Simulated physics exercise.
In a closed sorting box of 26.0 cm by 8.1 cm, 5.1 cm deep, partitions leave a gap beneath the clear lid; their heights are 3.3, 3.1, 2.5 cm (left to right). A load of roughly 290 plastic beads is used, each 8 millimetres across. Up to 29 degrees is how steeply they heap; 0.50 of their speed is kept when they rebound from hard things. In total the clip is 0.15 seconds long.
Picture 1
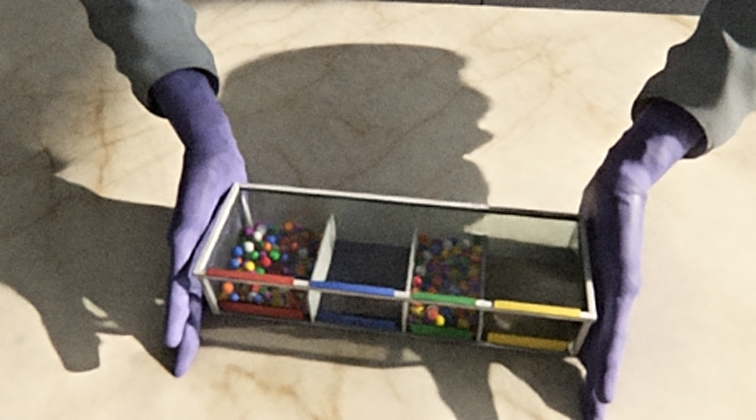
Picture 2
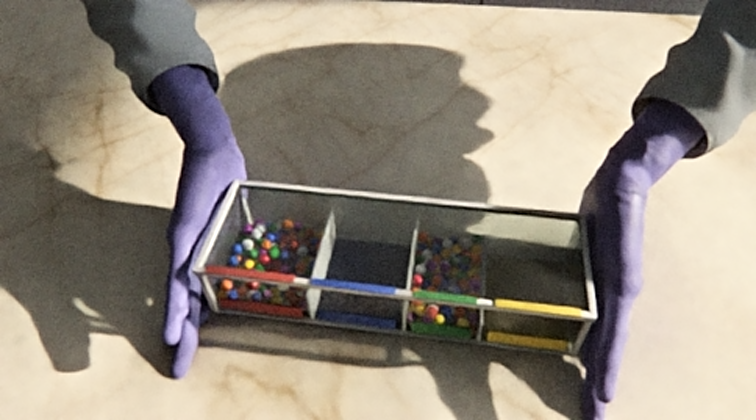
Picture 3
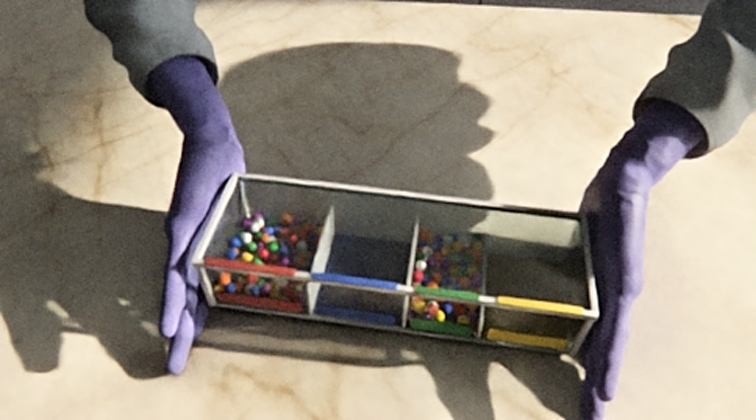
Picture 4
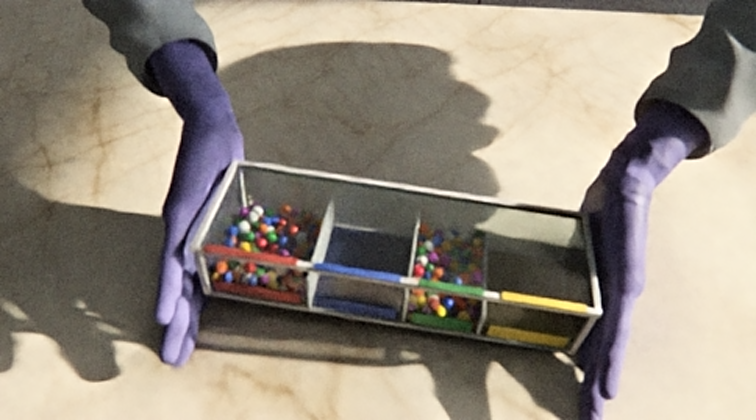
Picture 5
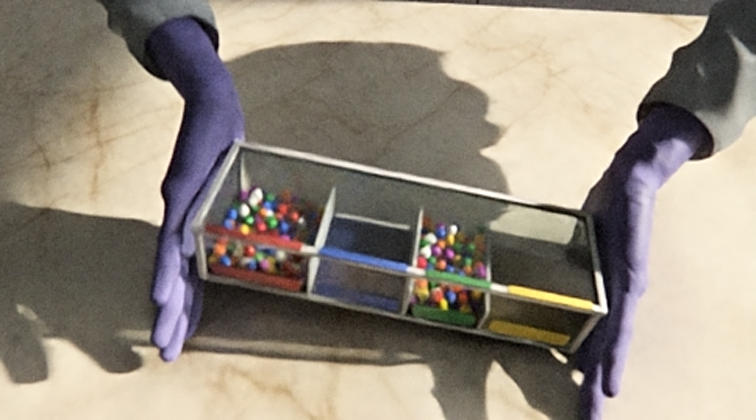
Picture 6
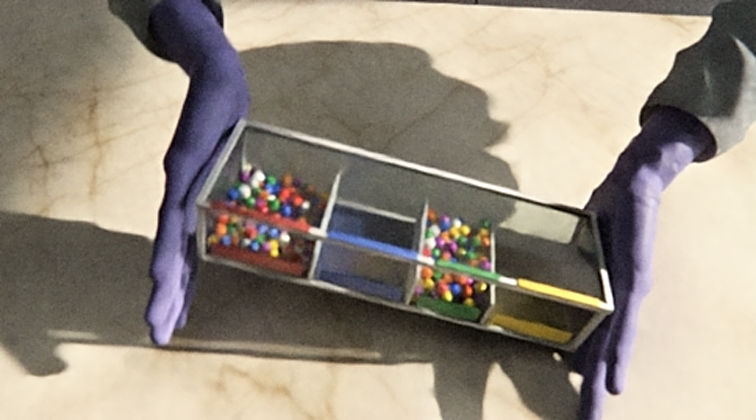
Two purple-gloved hands holding a clear divided box of colourful beads above a marble surface, gradually raising its left end.
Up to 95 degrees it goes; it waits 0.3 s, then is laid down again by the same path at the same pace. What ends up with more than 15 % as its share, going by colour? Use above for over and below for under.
Verdicts: Red above, blue below, green below, yellow above.
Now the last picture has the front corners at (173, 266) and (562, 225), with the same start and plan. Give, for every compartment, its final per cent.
In the end red holds 90 %, blue holds 10 %, green holds 0 % and yellow holds 0 %.
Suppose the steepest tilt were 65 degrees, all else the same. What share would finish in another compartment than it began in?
I'd estimate around 25 per cent.
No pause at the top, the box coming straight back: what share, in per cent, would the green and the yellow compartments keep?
Final amounts would be green 10% and yellow 60%.
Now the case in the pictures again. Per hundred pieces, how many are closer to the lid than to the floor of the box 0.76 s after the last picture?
Around 60 in a hundred, give or take.
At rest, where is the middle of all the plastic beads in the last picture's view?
Somewhere around (508, 276) in the final frame.
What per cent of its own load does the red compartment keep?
It works out to near 40 percent.
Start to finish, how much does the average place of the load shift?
Around 9.0 centimetres, start to finish.
Then, 0.76 s after the last picture, tilt 95 degrees; red 30 %, blue 5 %, green 15 %, yellow 45 %.
Then, 1.26 s after the last picture, tilt 52 degrees; red 25 %, blue 5 %, green 5 %, yellow 70 %.
Then, 1.82 s after the last picture, tilt 0 degrees; red 20 %, blue 5 %, green 5 %, yellow 70 %.
In the end, red 20 %, blue 5 %, green 5 %, yellow 70 %.
